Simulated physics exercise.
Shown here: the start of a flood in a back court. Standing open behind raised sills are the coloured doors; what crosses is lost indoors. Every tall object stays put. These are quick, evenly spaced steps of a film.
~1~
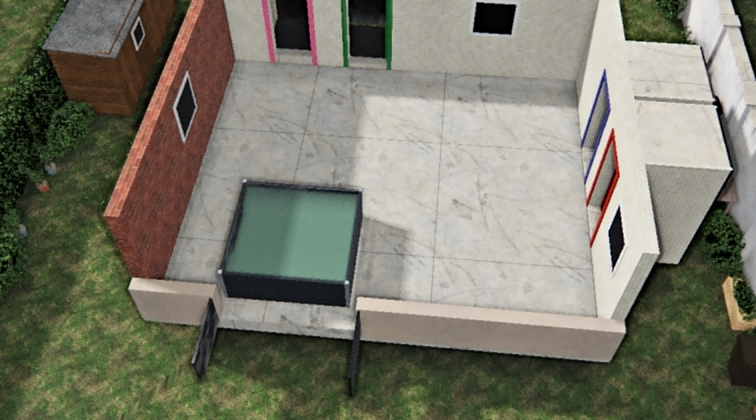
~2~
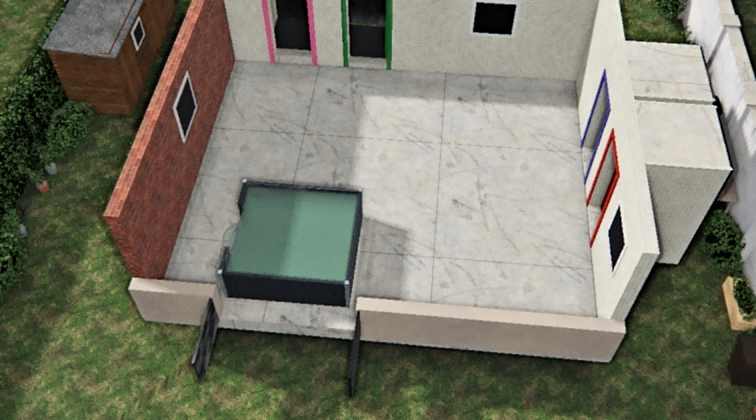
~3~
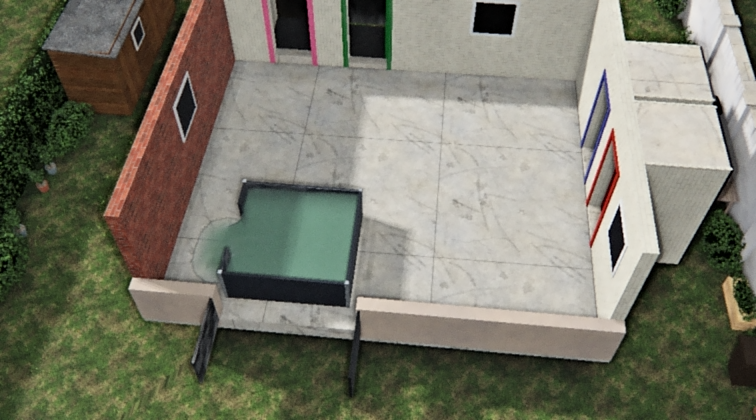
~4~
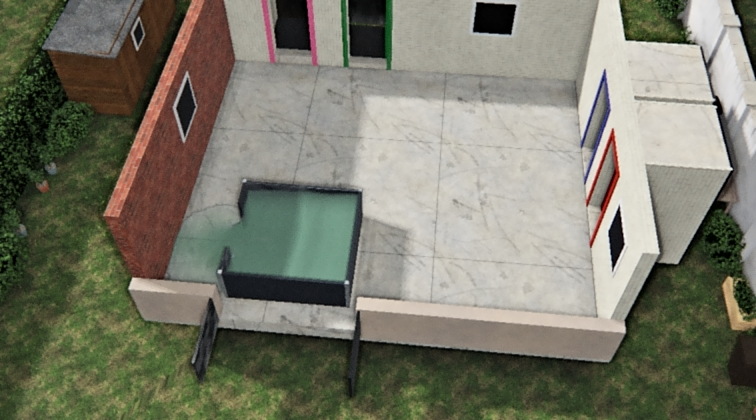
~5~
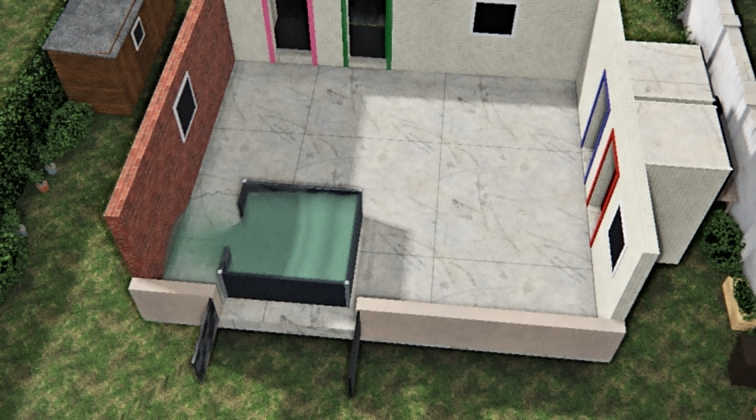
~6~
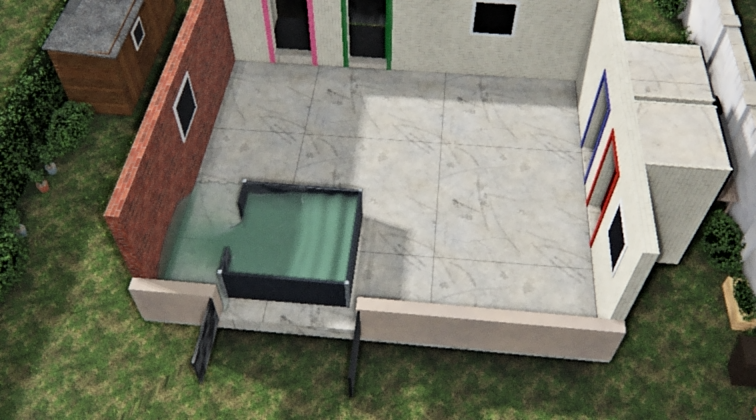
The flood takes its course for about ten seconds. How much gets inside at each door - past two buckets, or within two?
My prediction: The blue door keeps the inflow to two buckets or less; the green door keeps the inflow to two buckets or less; the red door keeps the inflow to two buckets or less; the pink door keeps the inflow to two buckets or less.
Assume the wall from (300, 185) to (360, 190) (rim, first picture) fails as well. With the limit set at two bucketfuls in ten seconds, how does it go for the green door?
The green door ends up above.
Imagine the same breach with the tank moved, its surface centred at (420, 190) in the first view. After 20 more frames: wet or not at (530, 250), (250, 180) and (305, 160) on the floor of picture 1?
In that order: Not reached, reached by the flood, reached by the flood.
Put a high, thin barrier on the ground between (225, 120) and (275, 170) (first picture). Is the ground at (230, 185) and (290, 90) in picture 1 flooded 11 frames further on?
Taking the points in order, the first is inundated and the second is high and dry.
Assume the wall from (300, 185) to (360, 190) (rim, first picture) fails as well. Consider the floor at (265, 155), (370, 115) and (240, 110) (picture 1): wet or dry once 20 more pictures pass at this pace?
The first spot is soaked, the second soaked and the third soaked.
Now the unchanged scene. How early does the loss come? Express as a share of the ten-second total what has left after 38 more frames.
My estimate is roughly 70 percent.
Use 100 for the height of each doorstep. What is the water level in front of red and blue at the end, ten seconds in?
The first sits near 50 in a hundred and the second near 120 in a hundred.
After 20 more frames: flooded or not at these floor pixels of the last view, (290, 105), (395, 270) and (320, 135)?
The three points read soaked through, clear and soaked through.
A moment on, water covers 10 % of the floor; the blue door not reached, the green door not reached, the red door not reached, the pink door not reached.
Next, water covers 20 % of the floor; the blue door not reached, the green door not reached, the red door not reached, the pink door not reached.
Then, water covers 35 % of the floor; the blue door not reached, the green door wet at the sill, nothing in, the red door not reached, the pink door wet at the sill, nothing in.
Later, water covers 50 % of the floor; the blue door not reached, the green door wet at the sill, nothing in, the red door not reached, the pink door wet at the sill, nothing in.
In the end, water covers 80 % of the floor; the blue door wet at the sill, nothing in, the green door wet at the sill, nothing in, the red door wet at the sill, nothing in, the pink door wet at the sill, nothing in.
